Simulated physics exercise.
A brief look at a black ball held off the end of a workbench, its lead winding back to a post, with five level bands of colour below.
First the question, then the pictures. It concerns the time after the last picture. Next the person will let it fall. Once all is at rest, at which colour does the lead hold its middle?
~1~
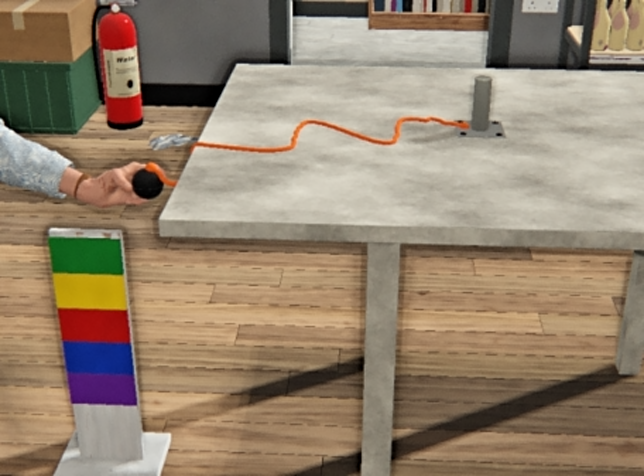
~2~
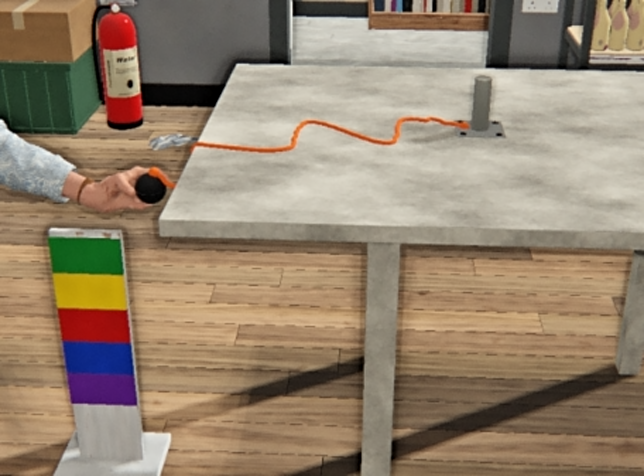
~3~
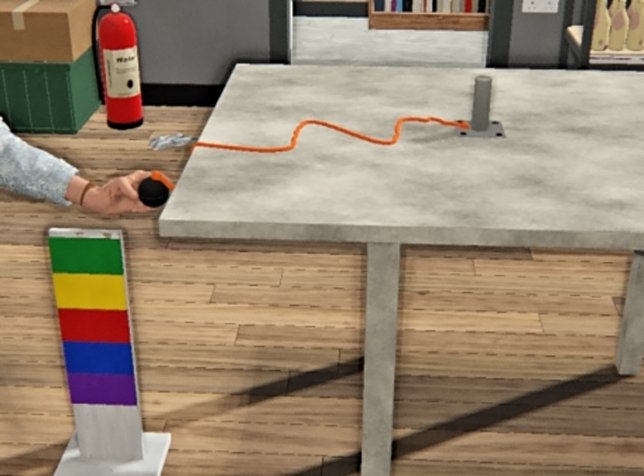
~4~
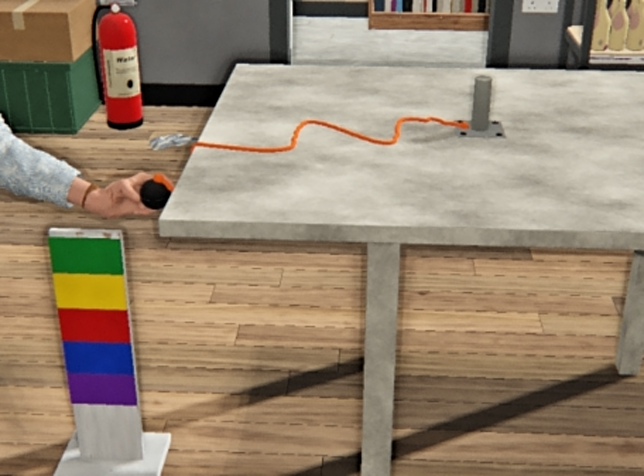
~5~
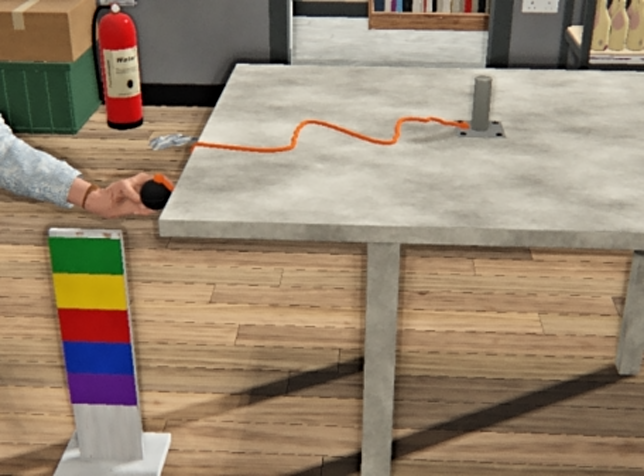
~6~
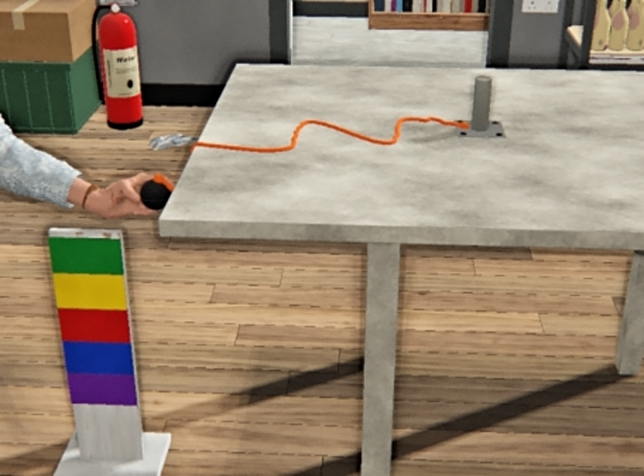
At blue.
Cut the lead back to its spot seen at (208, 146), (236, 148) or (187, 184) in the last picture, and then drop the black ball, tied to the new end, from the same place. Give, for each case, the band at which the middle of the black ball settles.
First try: Yellow; second try: Green; third try: Red.
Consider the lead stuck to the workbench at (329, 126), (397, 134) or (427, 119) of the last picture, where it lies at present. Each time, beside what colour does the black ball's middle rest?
One try after another: Yellow, then red, then blue.
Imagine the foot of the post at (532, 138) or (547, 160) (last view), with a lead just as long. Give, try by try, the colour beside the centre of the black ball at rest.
First try: Red; second try: Red.
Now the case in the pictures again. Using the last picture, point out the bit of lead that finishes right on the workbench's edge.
About (299, 128).
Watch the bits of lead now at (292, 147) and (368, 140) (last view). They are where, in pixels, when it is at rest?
(204, 194), then (296, 134).
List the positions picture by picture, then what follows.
Black ball (148, 184); green (85, 258); yellow (90, 293); red (94, 326); blue (98, 359); purple (102, 391), in the first picture.
Black ball (151, 188); lead through (429, 119) (395, 141) (330, 126) (293, 145) (213, 146), in the second picture.
Black ball (154, 192), in the third picture.
Black ball (155, 194); lead through (429, 119) (395, 141) (330, 126) (293, 145) (213, 146), in the fourth picture.
Black ball (155, 195), in the fifth picture.
Black ball (155, 195); lead through (429, 119) (395, 141) (330, 126) (293, 145) (213, 146), in the sixth picture.
A little later, ball near (212, 345); level with blue.
Next, ball near (196, 358); level with blue.
When it is over, ball near (213, 358); level with blue. Its middle rests at the blue band.
